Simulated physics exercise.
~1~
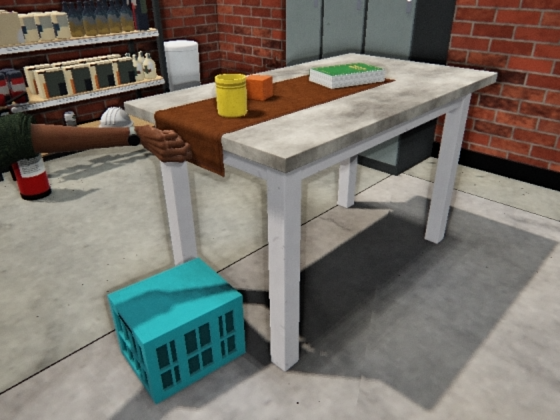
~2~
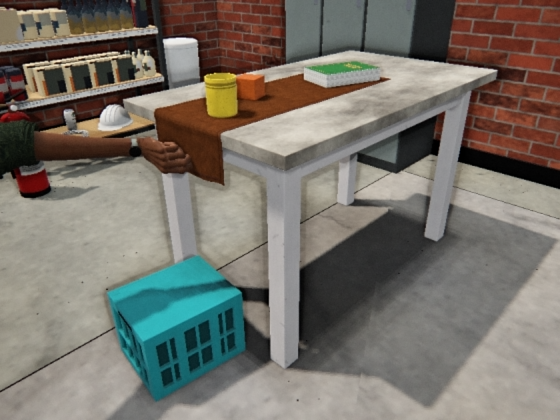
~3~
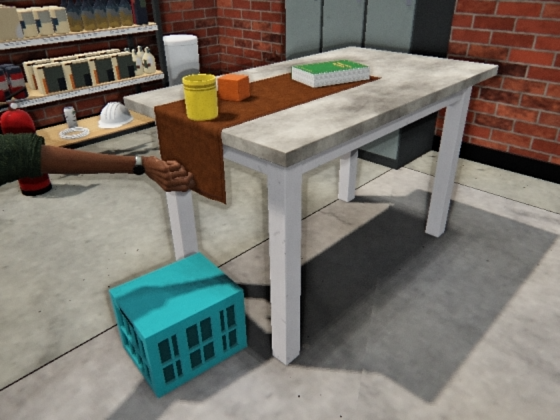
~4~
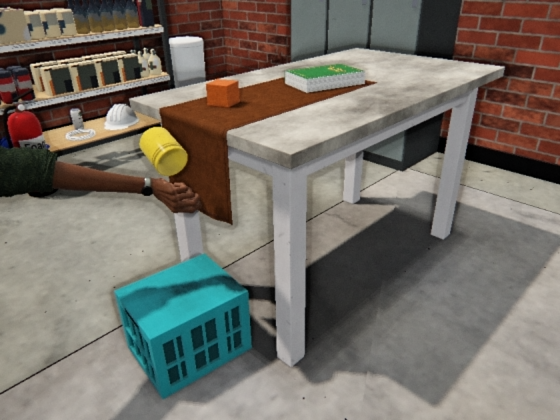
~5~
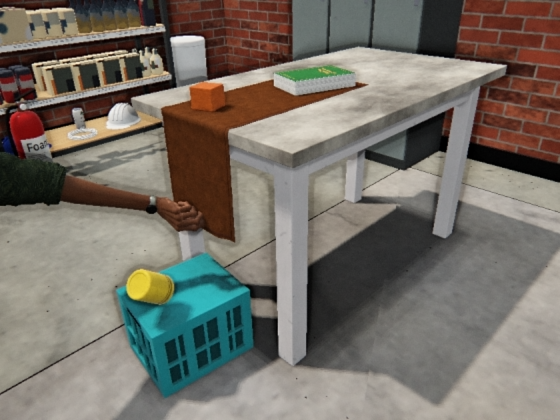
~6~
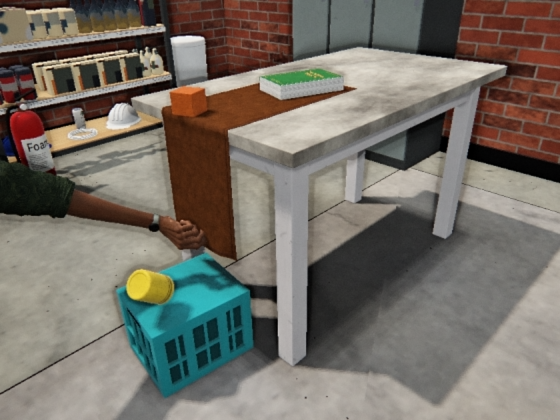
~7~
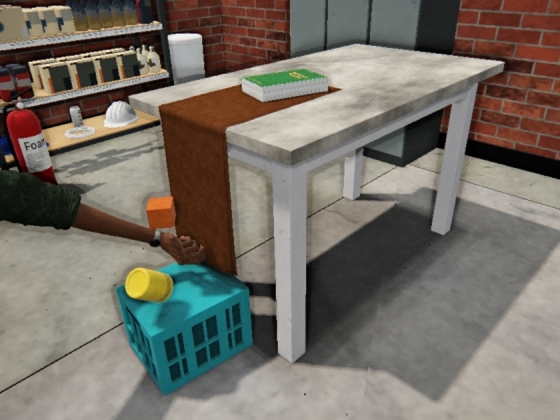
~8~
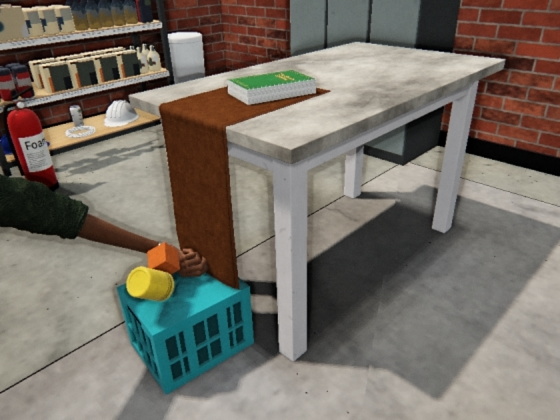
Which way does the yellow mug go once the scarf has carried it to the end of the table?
It goes down, tipping over the table's end and landing on the turquoise crate below.
Brown scarf sliding down a table's end as a hand pulls, dropping yellow mug, then orange block, onto a turquoise crate.
